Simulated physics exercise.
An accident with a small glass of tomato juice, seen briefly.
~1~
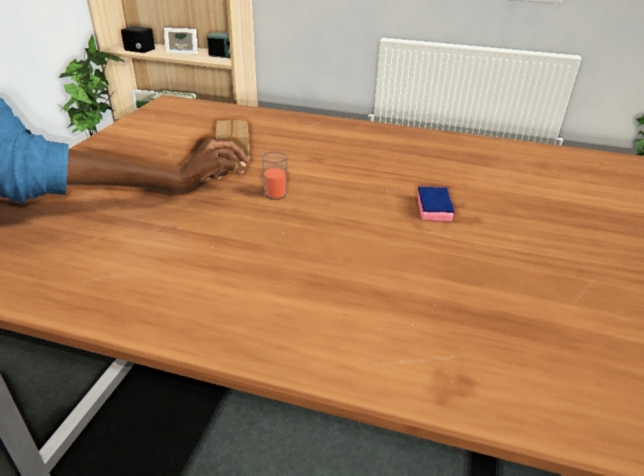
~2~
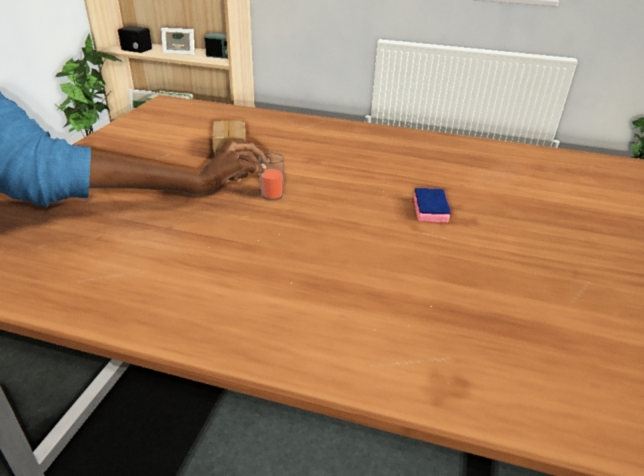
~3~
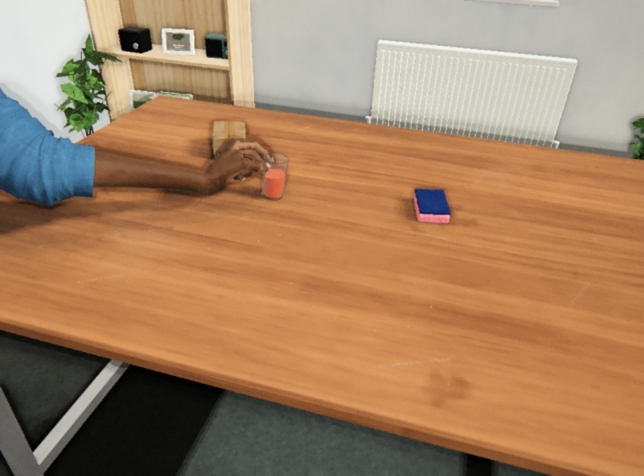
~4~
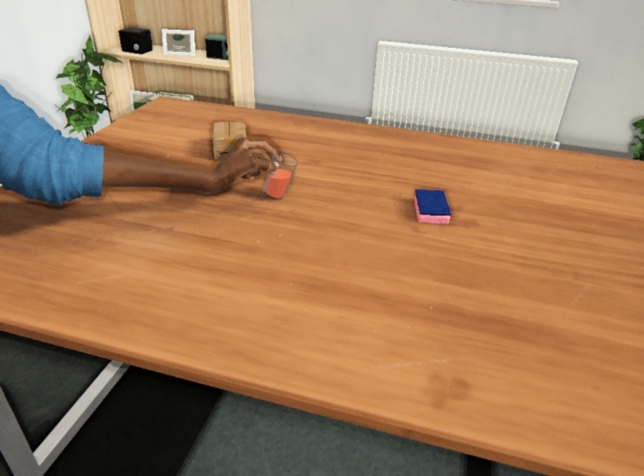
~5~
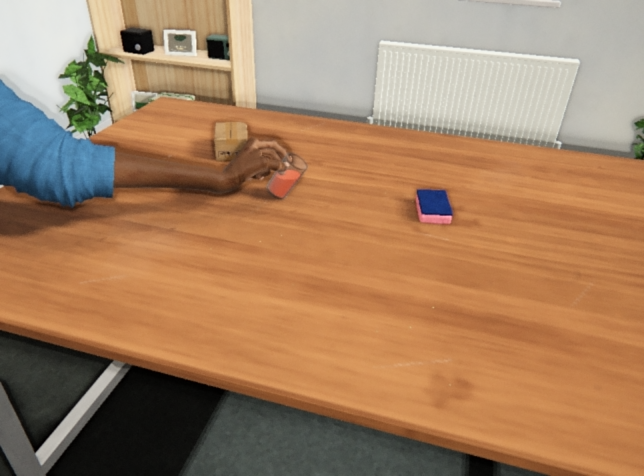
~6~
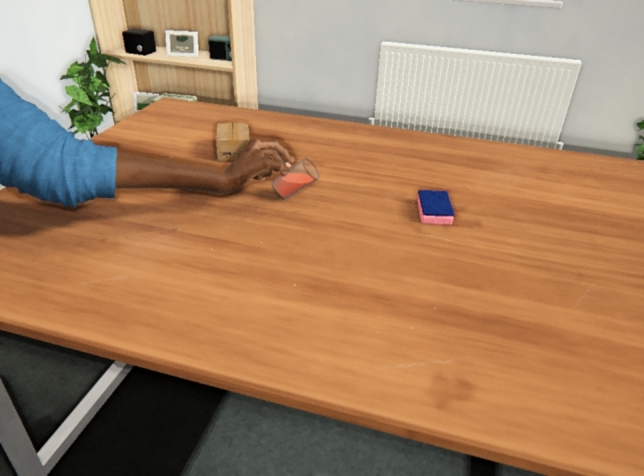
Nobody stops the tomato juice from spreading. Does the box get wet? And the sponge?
My prediction: The box stays free of the spill; the sponge is moistened.
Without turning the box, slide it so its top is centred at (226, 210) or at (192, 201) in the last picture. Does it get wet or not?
The first try leaves it free of the spill; the second leaves it free of the spill.
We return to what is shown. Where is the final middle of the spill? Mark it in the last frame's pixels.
Around (405, 207).
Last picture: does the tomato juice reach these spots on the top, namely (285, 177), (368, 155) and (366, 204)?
First spot missed, second spot missed, last spot touched.
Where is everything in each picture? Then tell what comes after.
In the first frame, it stands upright; small glass (275, 175) about half full; box (232, 128); sponge (436, 198).
The second frame shows pushed off balance; small glass about half full, surface at (272, 175).
The third frame shows pushed off balance; small glass (275, 175) about half full; sponge (432, 200).
The fourth frame shows pushed off balance; small glass about half full, surface at (280, 175); box (229, 130).
The fifth frame shows pushed off balance; small glass (287, 175) tipped 30°.
In the sixth frame, it is falling; small glass (297, 179) tipped 50°; box (232, 131); sponge (436, 201).
Shortly, the puddle covers about as much as a saucer; the box is still dry; the sponge is soaking at its edge.
Then, the puddle covers about as much as a plate; the box is still dry; the sponge is soaking at its edge.
At the finish, the puddle covers about as much as a plate; the box is still dry; the sponge is soaking at its edge.
